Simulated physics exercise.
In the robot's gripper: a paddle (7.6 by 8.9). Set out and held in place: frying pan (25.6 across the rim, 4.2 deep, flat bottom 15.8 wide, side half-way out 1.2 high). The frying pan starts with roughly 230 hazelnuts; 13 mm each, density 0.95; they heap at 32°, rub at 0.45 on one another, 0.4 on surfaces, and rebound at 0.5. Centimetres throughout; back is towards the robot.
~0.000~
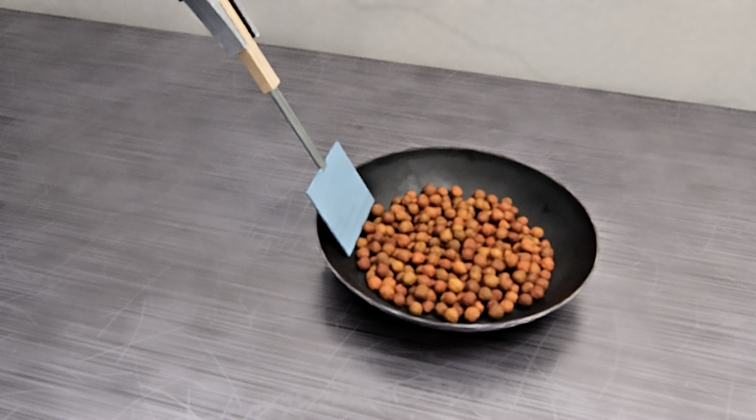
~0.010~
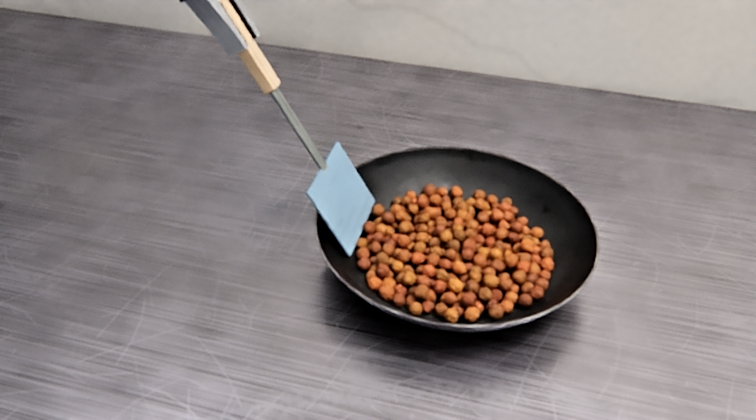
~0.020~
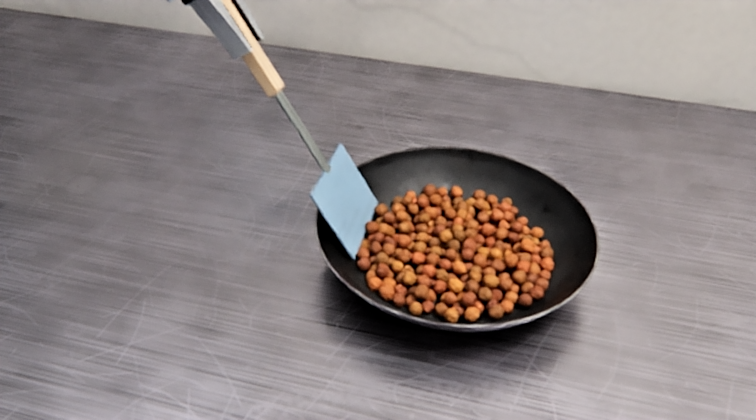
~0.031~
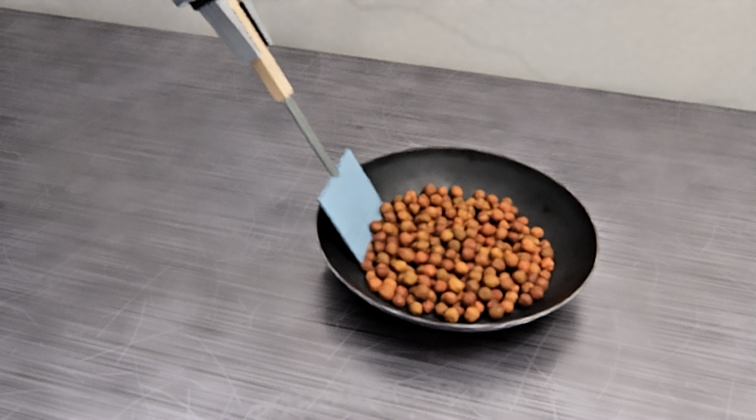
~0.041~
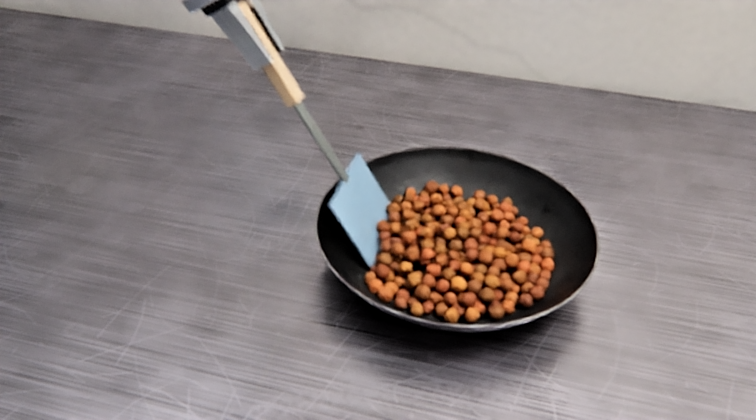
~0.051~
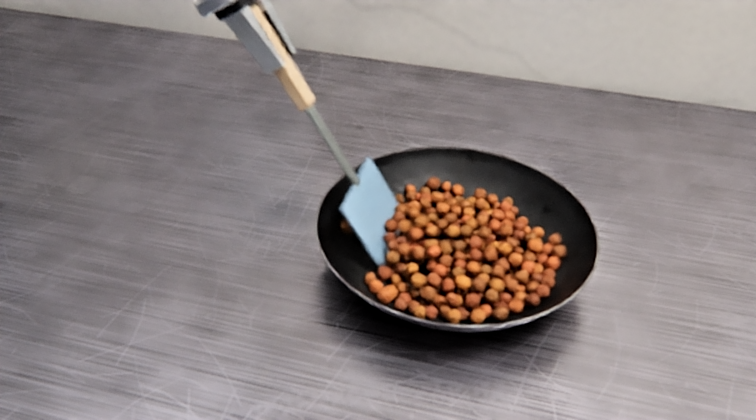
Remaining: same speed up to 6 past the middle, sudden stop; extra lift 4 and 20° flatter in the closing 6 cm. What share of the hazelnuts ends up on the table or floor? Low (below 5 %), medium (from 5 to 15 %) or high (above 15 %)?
On the table or floor the share is medium, from 5 to 15 %.
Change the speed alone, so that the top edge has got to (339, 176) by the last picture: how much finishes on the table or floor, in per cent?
Some 0 per cent.
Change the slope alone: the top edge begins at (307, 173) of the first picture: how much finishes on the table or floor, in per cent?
About 10 per cent.
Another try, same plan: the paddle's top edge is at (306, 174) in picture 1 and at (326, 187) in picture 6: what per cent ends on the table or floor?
Some 5 per cent.
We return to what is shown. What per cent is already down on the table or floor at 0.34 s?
Roughly 10 per cent.
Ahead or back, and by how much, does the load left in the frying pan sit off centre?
Roughly 5.0 cm ahead.
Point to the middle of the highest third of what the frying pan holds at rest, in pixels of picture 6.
Around (538, 251).
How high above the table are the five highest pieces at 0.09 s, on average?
Some 5 cm.
After 0.09 s, sloping 59°, highest piece 6 above the table; 234 in the frying pan.
After 0.13 s, sloping 52°, highest piece 9 above the table; 232 in the frying pan, 2 on the blade or in flight.
After 0.34 s, sloping 39°, highest piece 5 above the table; 211 in the frying pan, 22 on the table or floor, 1 on the blade or in flight.
After 1.39 s, sloping 39°, highest piece 4 above the table; 211 in the frying pan, 23 on the table or floor.
In the end, 211 in the frying pan, 23 on the table or floor. That is 10 % on the table or floor.
